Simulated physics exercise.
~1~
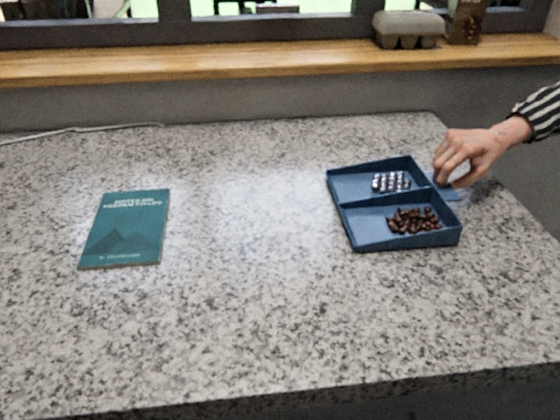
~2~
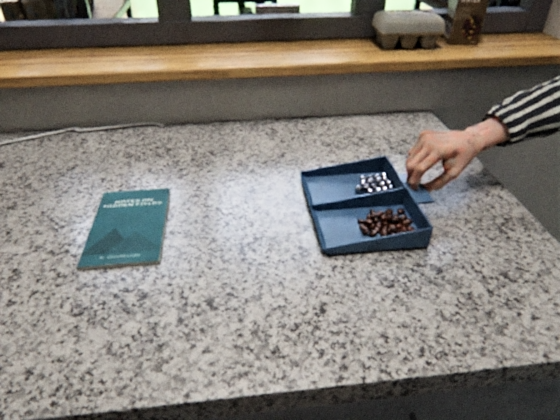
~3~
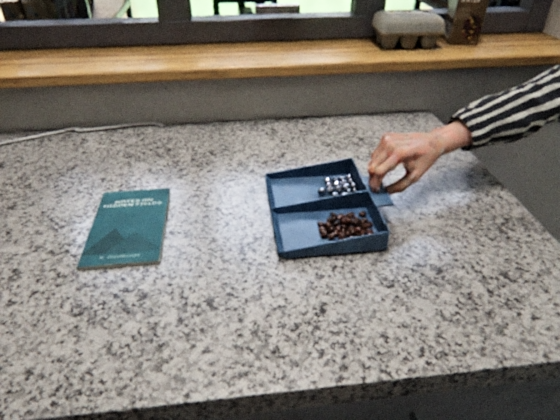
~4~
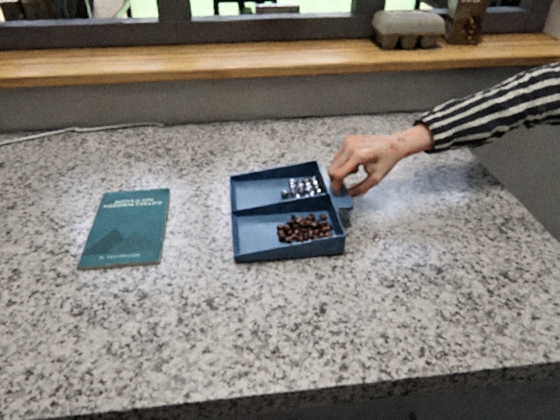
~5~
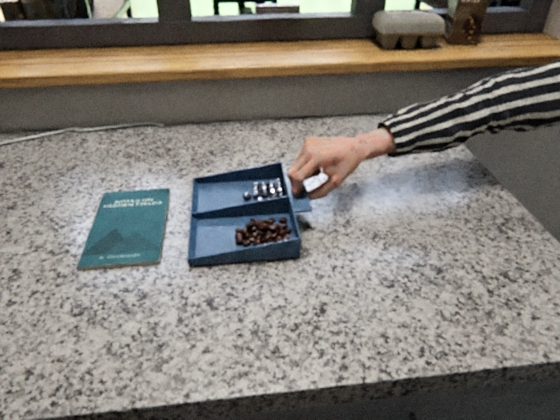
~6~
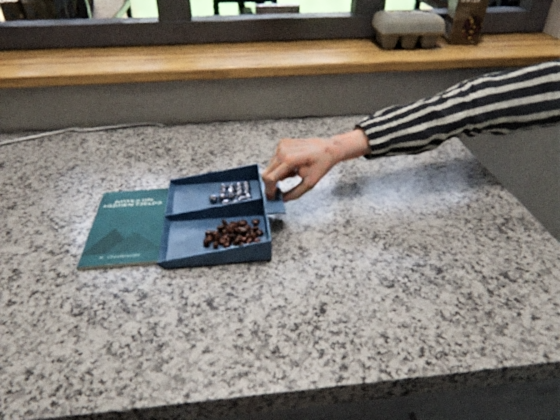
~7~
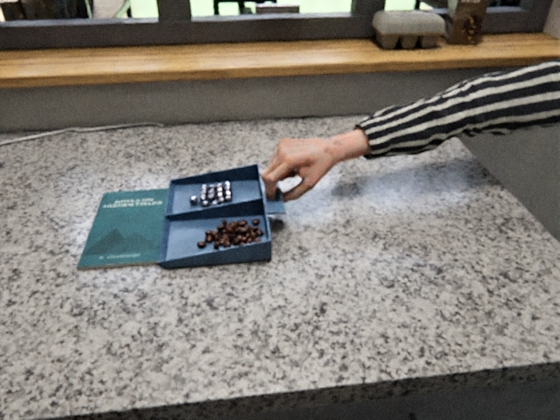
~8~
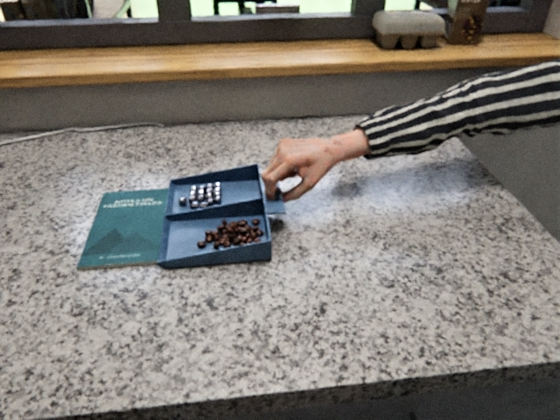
A blue two-part tray sits toward the right of a speckled grey stone counter, seen from slightly above by a still camera, with small silvery pieces in its far section and brown, bean-like pieces in its near one. A thin green book lies flat on the left, below a wooden ledge. A hand in a black-and-white striped sleeve pushes the tray steadily leftward until it meets the book and stops. The silvery pieces then slide a little farther left inside their section, while the brown pieces stay largely in place. Everything ends inside the tray, the hand still at its right side.
